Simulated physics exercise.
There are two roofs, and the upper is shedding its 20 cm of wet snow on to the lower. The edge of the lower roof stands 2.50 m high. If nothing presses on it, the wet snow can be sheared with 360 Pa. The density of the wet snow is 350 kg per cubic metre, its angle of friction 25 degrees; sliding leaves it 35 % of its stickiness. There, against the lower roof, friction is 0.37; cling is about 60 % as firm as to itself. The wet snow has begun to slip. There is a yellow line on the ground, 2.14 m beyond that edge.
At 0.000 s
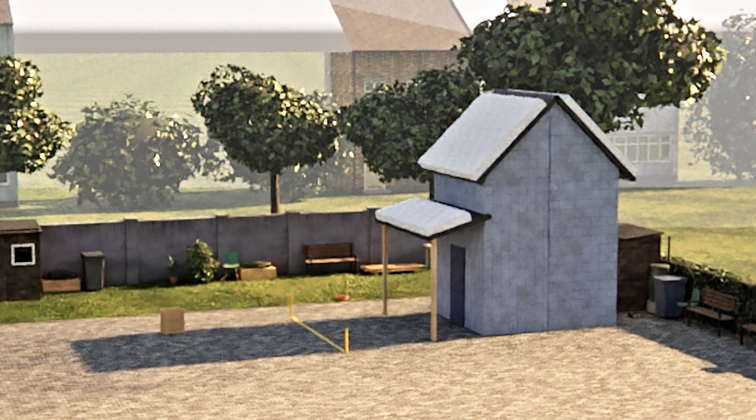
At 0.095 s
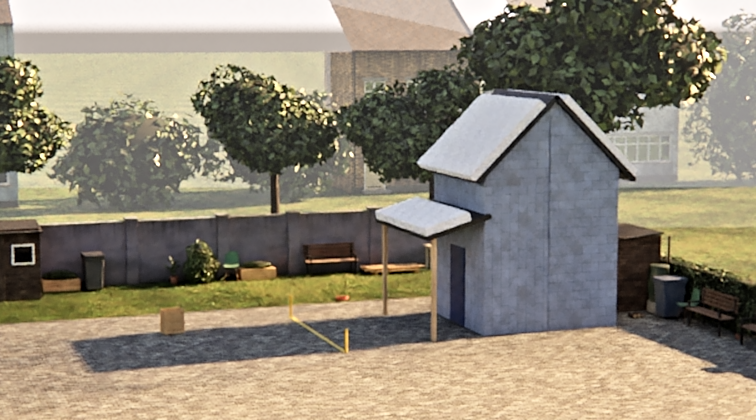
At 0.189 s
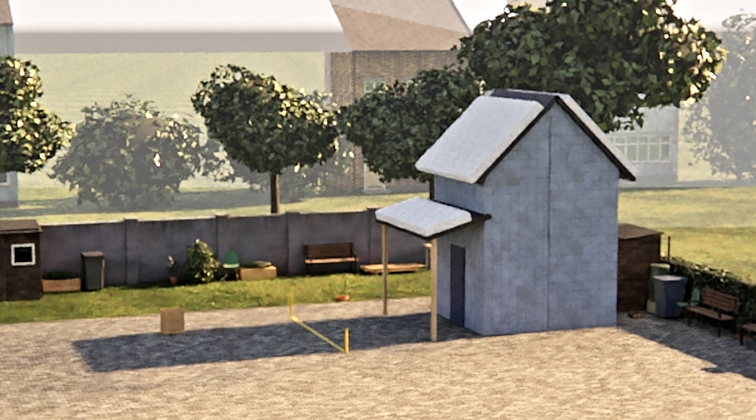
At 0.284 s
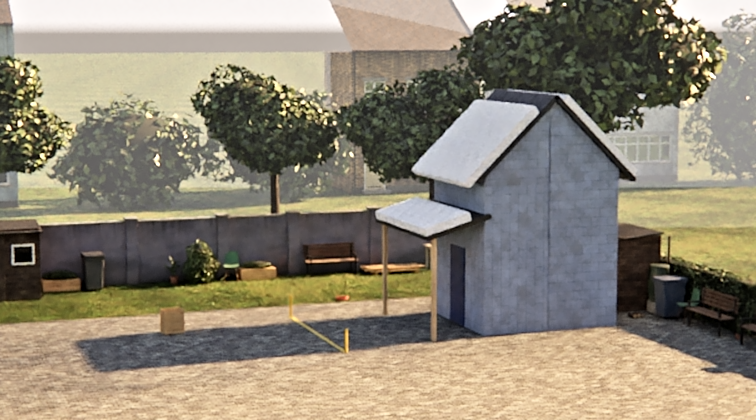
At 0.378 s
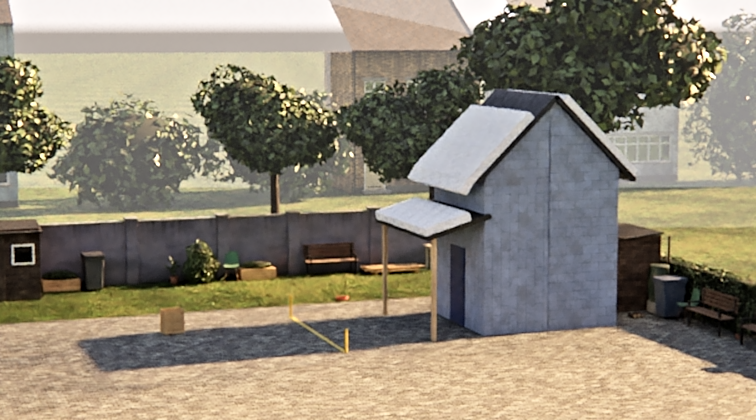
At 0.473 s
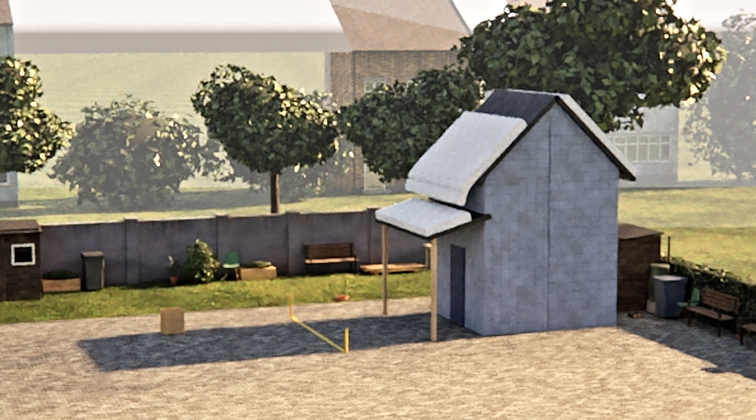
Wet snow slides down the upper roof toward the lower one, baring dark roof behind it.
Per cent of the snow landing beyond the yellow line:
Roughly 39 %.
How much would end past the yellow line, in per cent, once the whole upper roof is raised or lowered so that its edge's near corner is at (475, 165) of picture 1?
45 per cent or so.
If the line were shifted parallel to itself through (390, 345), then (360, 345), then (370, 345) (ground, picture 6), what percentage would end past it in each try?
First try around 70 per cent, second around 55 per cent, third around 60 per cent.
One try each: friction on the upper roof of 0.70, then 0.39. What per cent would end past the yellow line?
I'd say 16 %, followed by 30 %.
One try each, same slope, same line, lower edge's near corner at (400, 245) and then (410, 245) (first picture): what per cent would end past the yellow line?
Try 1: Near 35 %; try 2: Near 40 %.
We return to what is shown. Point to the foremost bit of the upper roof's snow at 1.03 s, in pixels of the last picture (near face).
Around pixel (403, 241).
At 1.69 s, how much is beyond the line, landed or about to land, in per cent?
20 percent.
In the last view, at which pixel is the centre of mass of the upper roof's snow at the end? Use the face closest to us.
Somewhere near (334, 331).
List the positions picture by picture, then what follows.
Foremost bit of the wet snow at (476, 173), in the first frame.
Foremost bit of the wet snow at (475, 173), its middle shifted 2.8 cm, 1 % of it past the upper edge, in one piece, in the second frame.
Foremost bit of the wet snow at (473, 181), its middle shifted 11 cm, 5 % of it past the upper edge, in one piece, in the third frame.
Foremost bit of the wet snow at (469, 181), its middle shifted 24 cm, 10 % of it past the upper edge, in one piece, in the fourth frame.
Foremost bit of the wet snow at (464, 187), its middle shifted 43 cm, 18 % of it past the upper edge, cracking, in the fifth frame.
Foremost bit of the wet snow at (459, 195), its middle shifted 68 cm, 28 % of it past the upper edge, cracking, in the sixth frame.
After 1.03 s, none is below the lower edge and 0 % is past the line.
After 1.69 s, 75 % is below the lower edge and 20 % is past the line.
After 2.34 s, 77 % is below the lower edge and 39 % is past the line.
After 3.00 s, 77 % is below the lower edge and 39 % is past the line.
After 3.10 s, 77 % is below the lower edge and 39 % is past the line.
